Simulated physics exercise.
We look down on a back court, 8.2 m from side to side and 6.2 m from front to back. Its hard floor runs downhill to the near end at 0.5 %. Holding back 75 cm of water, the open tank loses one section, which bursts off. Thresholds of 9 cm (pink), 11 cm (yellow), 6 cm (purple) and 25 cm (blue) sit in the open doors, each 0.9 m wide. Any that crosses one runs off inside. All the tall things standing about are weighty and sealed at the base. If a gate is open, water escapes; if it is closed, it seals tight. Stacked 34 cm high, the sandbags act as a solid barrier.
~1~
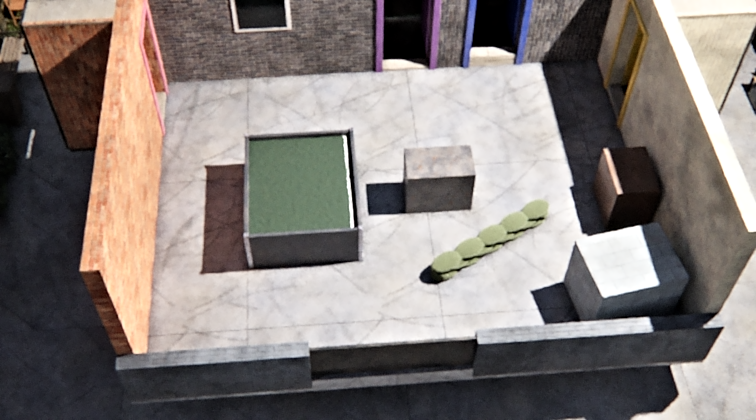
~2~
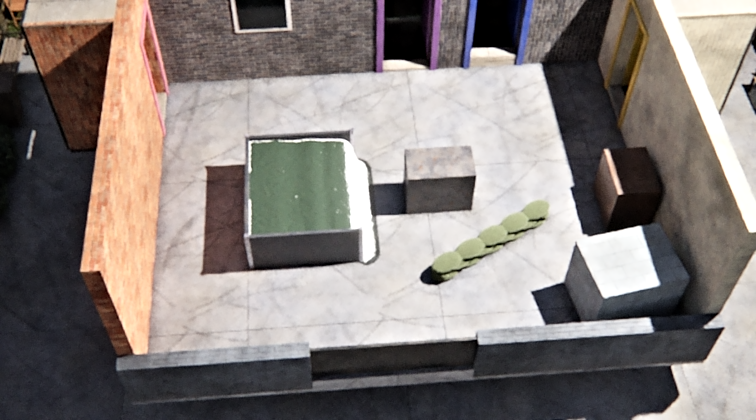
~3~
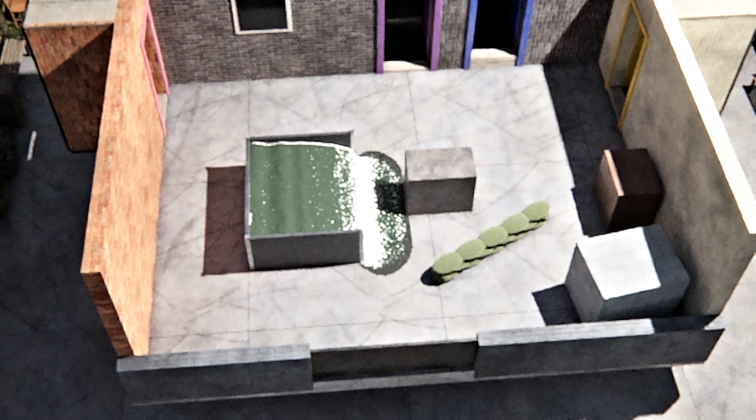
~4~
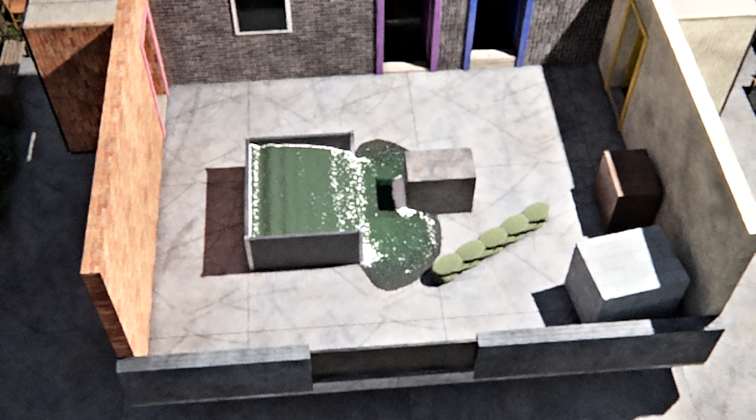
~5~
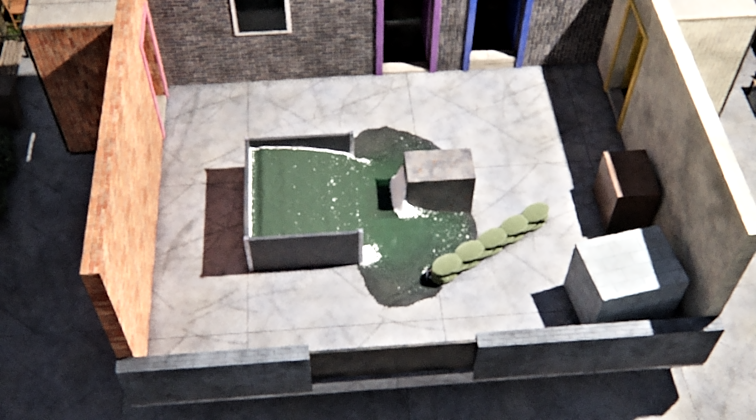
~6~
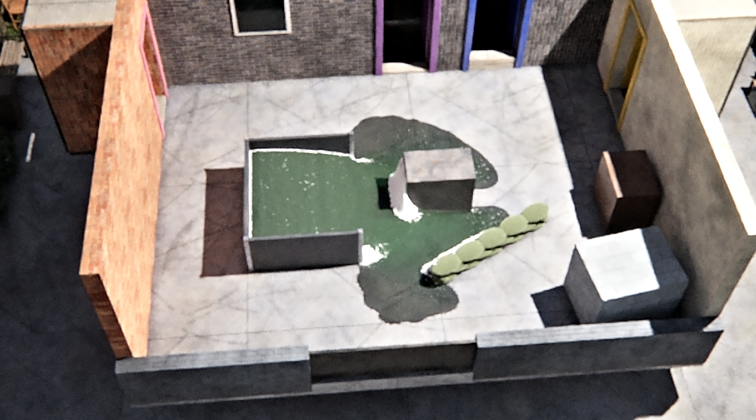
A walled back court paved in pale, veined stone is seen from high above by a camera that stays still. An open grey tank of green water stands left of centre, with a grey block and a diagonal row of pale green sandbags to its right, brown and white-topped boxes at the far right, and purple- and blue-framed doorways behind. The tank's right side gives way and foaming green water pours out, wraps around the block, reaches the sandbags and spreads over the floor.
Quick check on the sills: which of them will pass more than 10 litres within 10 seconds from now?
My prediction: The pink door will most likely respect the limit; the yellow door will most likely bust the limit; the purple door will most likely bust the limit; the blue door will most likely respect the limit.
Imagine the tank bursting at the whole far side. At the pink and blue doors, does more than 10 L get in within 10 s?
Result: Pink limit passed, blue limit not passed.
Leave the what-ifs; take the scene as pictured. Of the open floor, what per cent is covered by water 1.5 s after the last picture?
Close to 45 in a hundred.
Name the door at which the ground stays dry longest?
That would be the pink door, last of all.
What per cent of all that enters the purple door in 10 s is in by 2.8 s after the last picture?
Around 80 percent.
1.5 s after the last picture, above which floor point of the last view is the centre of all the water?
It lies at roughly (425, 194) in pixels.
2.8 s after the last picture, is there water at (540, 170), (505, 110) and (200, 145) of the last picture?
Respectively: Got hit, got hit, was missed.
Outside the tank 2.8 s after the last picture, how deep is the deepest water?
Max around 30 cm.
Then, 0.7 s after the last picture water covers 30 % of the floor and is deepest (48 cm) near (436, 270); pink door not reached, yellow door not reached, purple door not reached, blue door not reached.
Then, 1.5 s after the last picture water covers 45 % of the floor and is deepest (31 cm) near (436, 270); pink door not reached, yellow door 22 cm at the sill, 6 L in, purple door 10 cm at the sill, 5 L in, blue door 16 cm at the sill, 0 L in.
Then, 2.8 s after the last picture water covers 55 % of the floor and is deepest (30 cm) near (589, 112); pink door not reached, yellow door 22 cm at the sill, 80 L in, purple door 11 cm at the sill, 54 L in, blue door 9 cm at the sill, 0 L in.
Then, 5.3 s after the last picture water covers 70 % of the floor and is deepest (16 cm) near (546, 218); pink door not reached, yellow door 9 cm at the sill, 137 L in, purple door 8 cm at the sill, 67 L in, blue door 8 cm at the sill, 0 L in.
Then, 9.3 s after the last picture water covers 95 % of the floor and is deepest (12 cm) near (637, 346); pink door 7 cm at the sill, 0 L in, yellow door 4 cm at the sill, 138 L in, purple door 7 cm at the sill, 70 L in, blue door 4 cm at the sill, 0 L in.
